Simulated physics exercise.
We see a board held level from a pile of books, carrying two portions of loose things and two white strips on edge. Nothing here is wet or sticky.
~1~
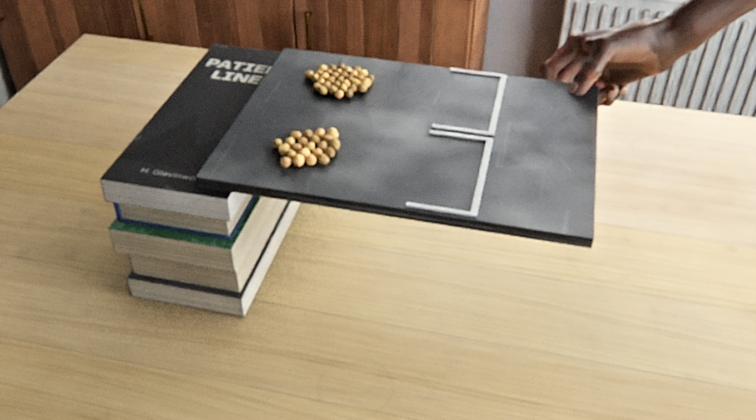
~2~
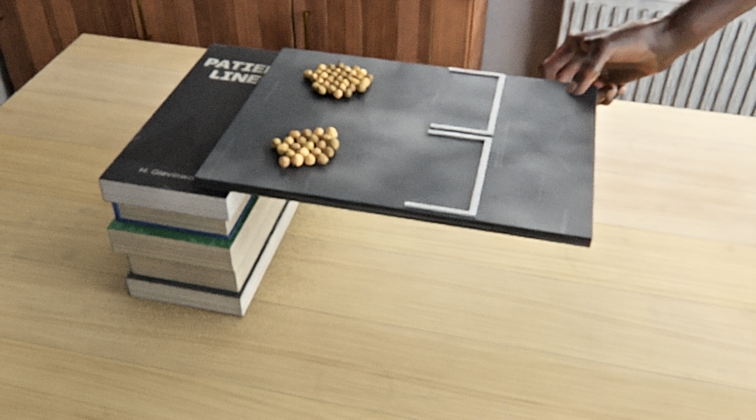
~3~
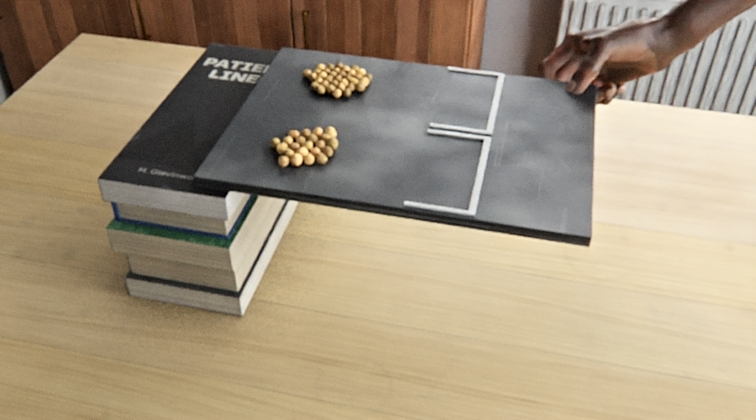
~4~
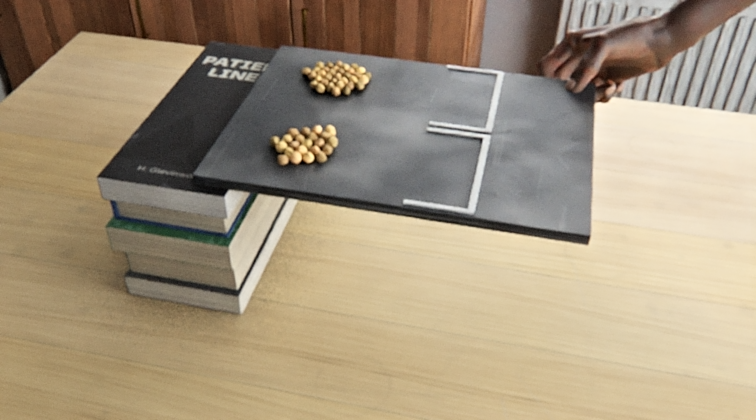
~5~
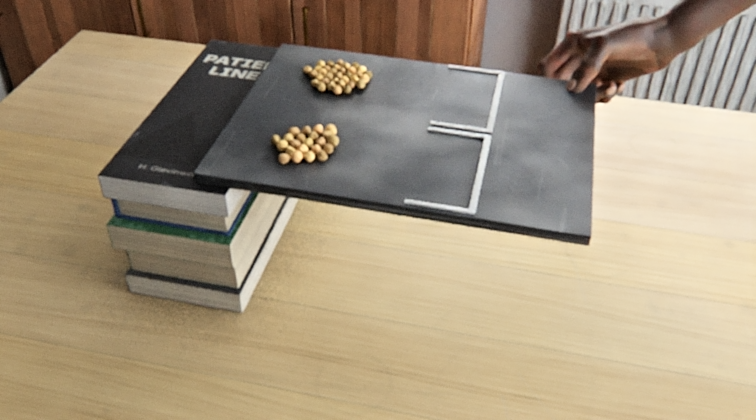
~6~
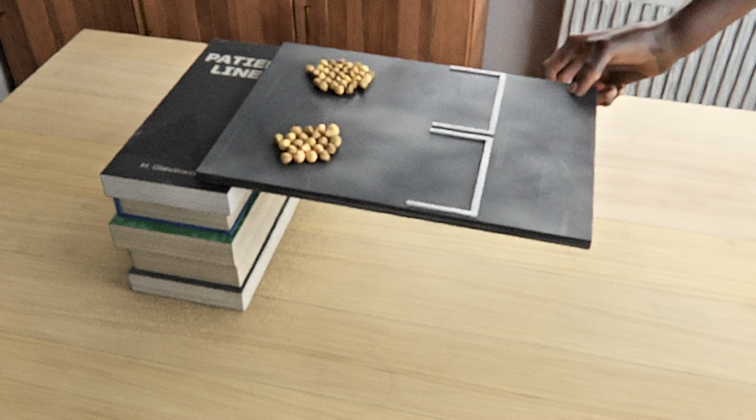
On a pale wooden table, a dark board rests on a pile of books at its left while a hand holds its right end, with two clusters of dried chickpeas and two white strips on top. The board stays almost level, then its held end dips very slightly, and the chickpeas stay put.
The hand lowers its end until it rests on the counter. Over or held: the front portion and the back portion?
In the end the front portion carries on beyond the bar, and the back portion carries on beyond the bar.
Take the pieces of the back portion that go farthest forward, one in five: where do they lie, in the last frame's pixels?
At about (692, 278).
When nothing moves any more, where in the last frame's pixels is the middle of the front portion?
Roughly at (666, 329).
Then, 0.58 s later than the last frame, board sloping at 17°; front portion on its way down; back portion on its way down.
Then, 1.09 s later than the last frame, board resting at 29°; front portion the larger part past its bar; back portion almost all past its bar.
Then, 1.52 s later than the last frame, board resting at 29°; front portion almost all past its bar; back portion every one past its bar.
When it is over, board resting at 29°; front portion almost all past its bar; back portion every one past its bar.
